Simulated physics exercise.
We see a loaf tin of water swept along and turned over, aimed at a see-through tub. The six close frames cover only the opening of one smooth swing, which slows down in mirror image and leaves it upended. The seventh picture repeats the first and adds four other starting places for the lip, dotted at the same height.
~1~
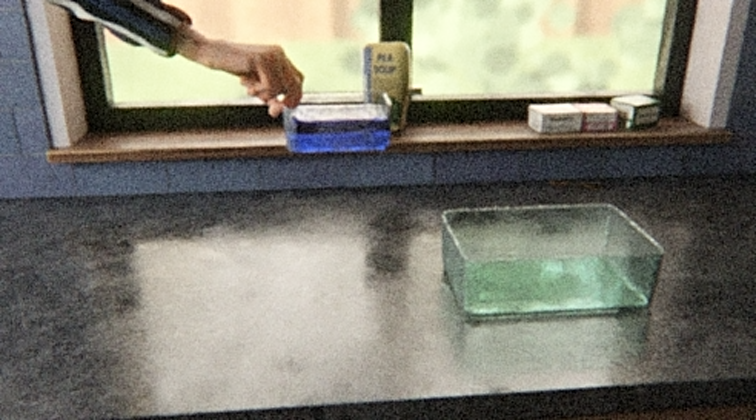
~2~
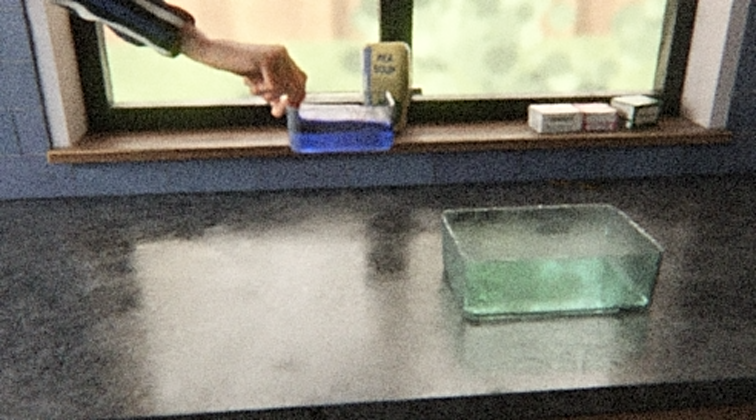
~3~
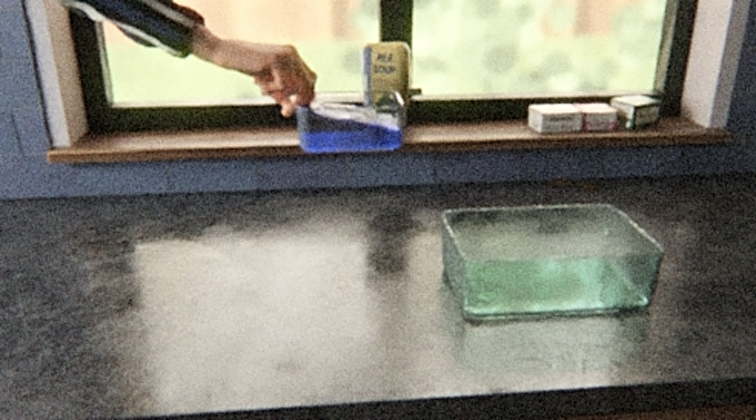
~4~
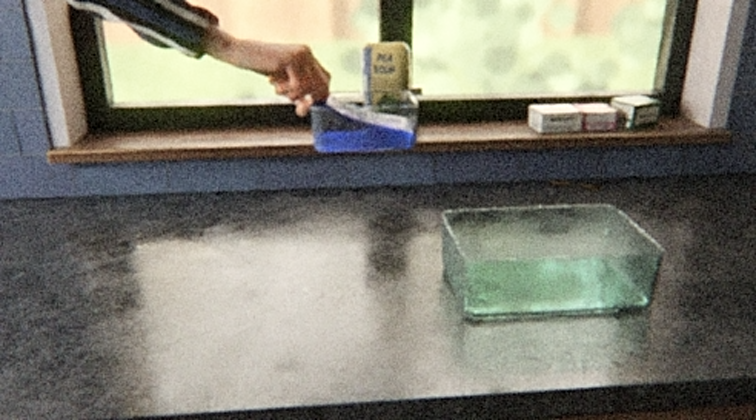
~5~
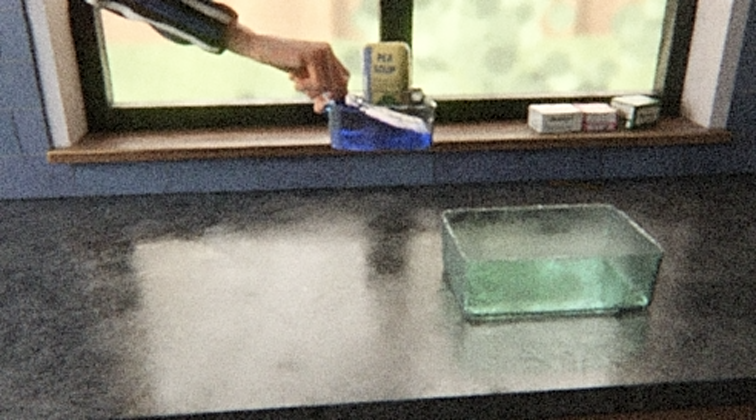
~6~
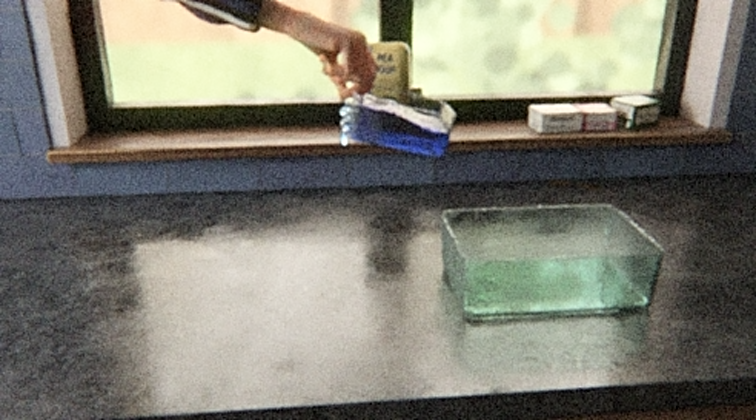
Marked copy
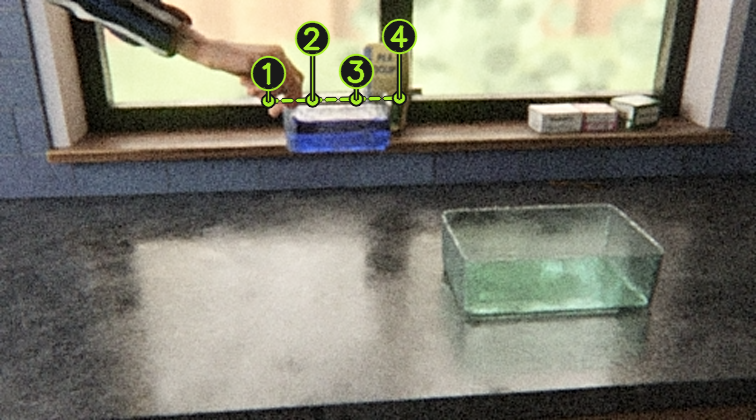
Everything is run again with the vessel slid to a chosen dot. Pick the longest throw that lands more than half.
It is 2.
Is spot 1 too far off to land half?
Yes, it does.
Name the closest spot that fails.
That is spot 1.
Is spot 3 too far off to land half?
No, that is safe.
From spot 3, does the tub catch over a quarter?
Yes.
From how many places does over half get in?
Three.
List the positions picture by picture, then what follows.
Upright, lip at (386, 98); tub from (462, 315) to (650, 305); nothing has left yet.
Upright, lip at (389, 98); nothing has left yet.
Upright, lip at (398, 98); nothing has left yet.
Upright, lip at (412, 97); water is over the rim, down to (313, 99).
Tipped about 2°, lip at (429, 99); water is over the rim, down to (326, 111).
Tipped about 14°, lip at (449, 108); water is over the rim, down to (343, 140).
On the marked copy, 1 at (268, 101); 2 at (312, 100); 3 at (356, 99); 4 at (399, 98).
With 1, about 25 % lands in the tub, 71 % falls short and 4 % goes beside or beyond.
With 2, about 65 % lands in the tub, 29 % falls short and 5 % goes beside or beyond.
With 3, about 78 % lands in the tub, 15 % falls short and 6 % goes beside or beyond.
With 4, about 84 % lands in the tub, 4 % falls short and 12 % goes beside or beyond.
